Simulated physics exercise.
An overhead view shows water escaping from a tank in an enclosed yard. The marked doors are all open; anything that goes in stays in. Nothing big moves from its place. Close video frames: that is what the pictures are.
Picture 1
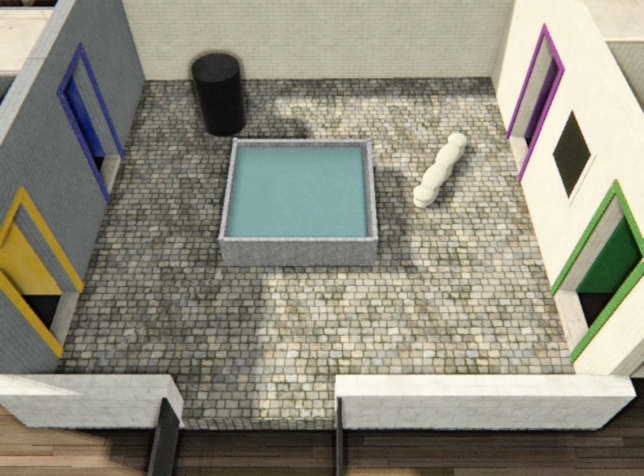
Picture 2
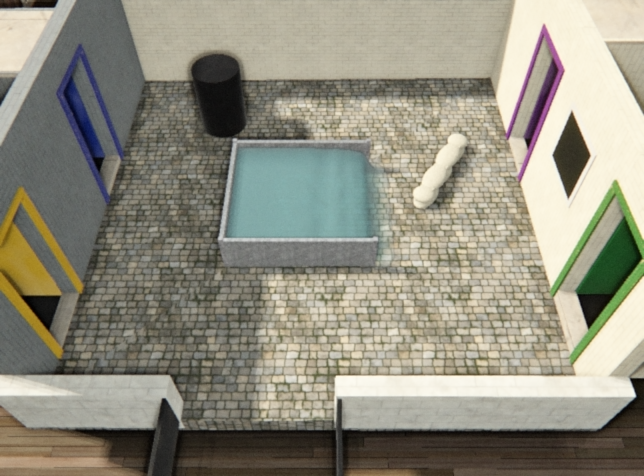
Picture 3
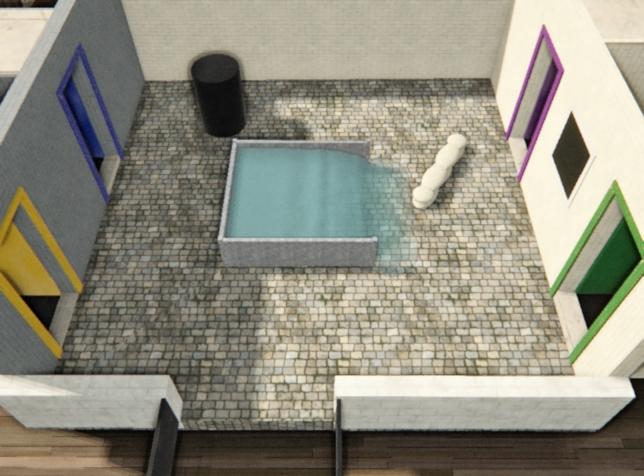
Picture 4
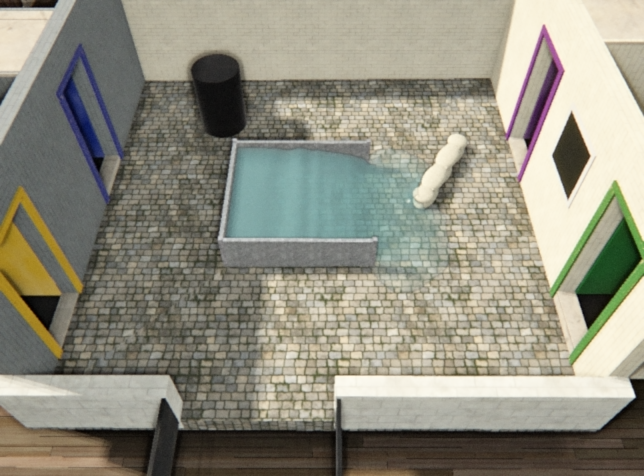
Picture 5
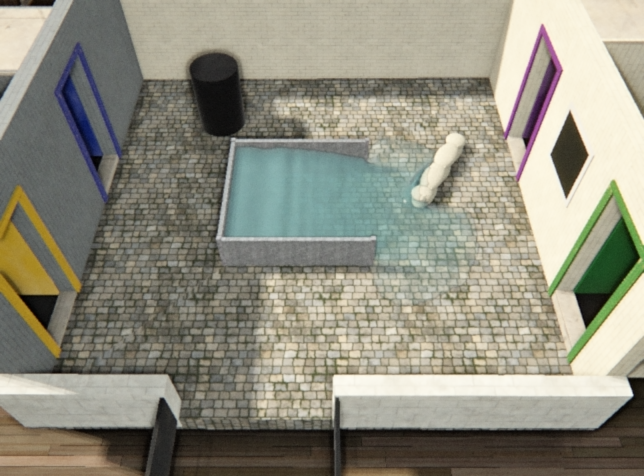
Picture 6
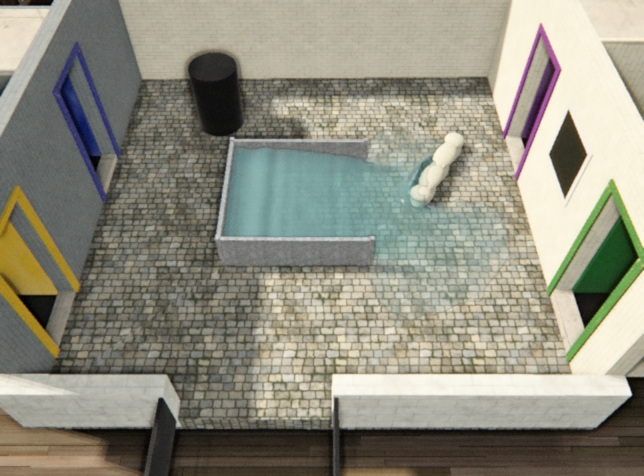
Water sits still in a square gray tank in a cobbled yard, then starts pouring out through its open right side. It spreads across the stones in a widening sheet, reaches the lumpy white object nearby, and extends past its lower end toward the green-framed doorway.
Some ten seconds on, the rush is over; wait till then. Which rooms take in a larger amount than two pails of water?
Outcome: The yellow door swallows too much water; the blue door swallows an okay amount of water; the purple door swallows an okay amount of water; the green door swallows an okay amount of water.
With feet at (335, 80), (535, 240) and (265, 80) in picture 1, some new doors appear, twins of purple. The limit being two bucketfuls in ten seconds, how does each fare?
Result, in listed order - doesn't reach the limit, gets past the limit, doesn't reach the limit.
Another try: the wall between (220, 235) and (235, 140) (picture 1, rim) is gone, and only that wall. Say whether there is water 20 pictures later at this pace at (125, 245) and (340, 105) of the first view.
Soaked and Still dry.
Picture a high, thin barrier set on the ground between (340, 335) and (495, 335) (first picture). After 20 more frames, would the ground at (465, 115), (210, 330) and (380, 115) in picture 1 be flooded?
Point by point: First submerged, second not reached, third submerged.
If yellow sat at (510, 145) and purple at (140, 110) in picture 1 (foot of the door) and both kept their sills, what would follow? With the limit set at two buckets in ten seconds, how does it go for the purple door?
Note: Purple one comes out below.
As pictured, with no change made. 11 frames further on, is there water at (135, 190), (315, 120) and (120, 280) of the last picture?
As listed, the points end up high and dry, high and dry and high and dry.
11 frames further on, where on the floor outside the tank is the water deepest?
Approximate pixel: (574, 399).
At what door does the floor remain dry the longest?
My answer: The blue door.
A moment on, water covers 20 % of the floor; the yellow door not reached, the blue door not reached, the purple door not reached, the green door wet at the sill, nothing in.
Next, water covers 35 % of the floor; the yellow door not reached, the blue door not reached, the purple door wet at the sill, nothing in, the green door wet at the sill, nothing in.
Then, water covers 45 % of the floor; the yellow door not reached, the blue door not reached, the purple door wet at the sill, nothing in, the green door wet at the sill, nothing in.
Later, water covers 80 % of the floor; the yellow door under two buckets in, the blue door not reached, the purple door under two buckets in, the green door under two buckets in.
In the end, water covers 90 % of the floor; the yellow door over two buckets in, the blue door wet at the sill, nothing in, the purple door under two buckets in, the green door under two buckets in.
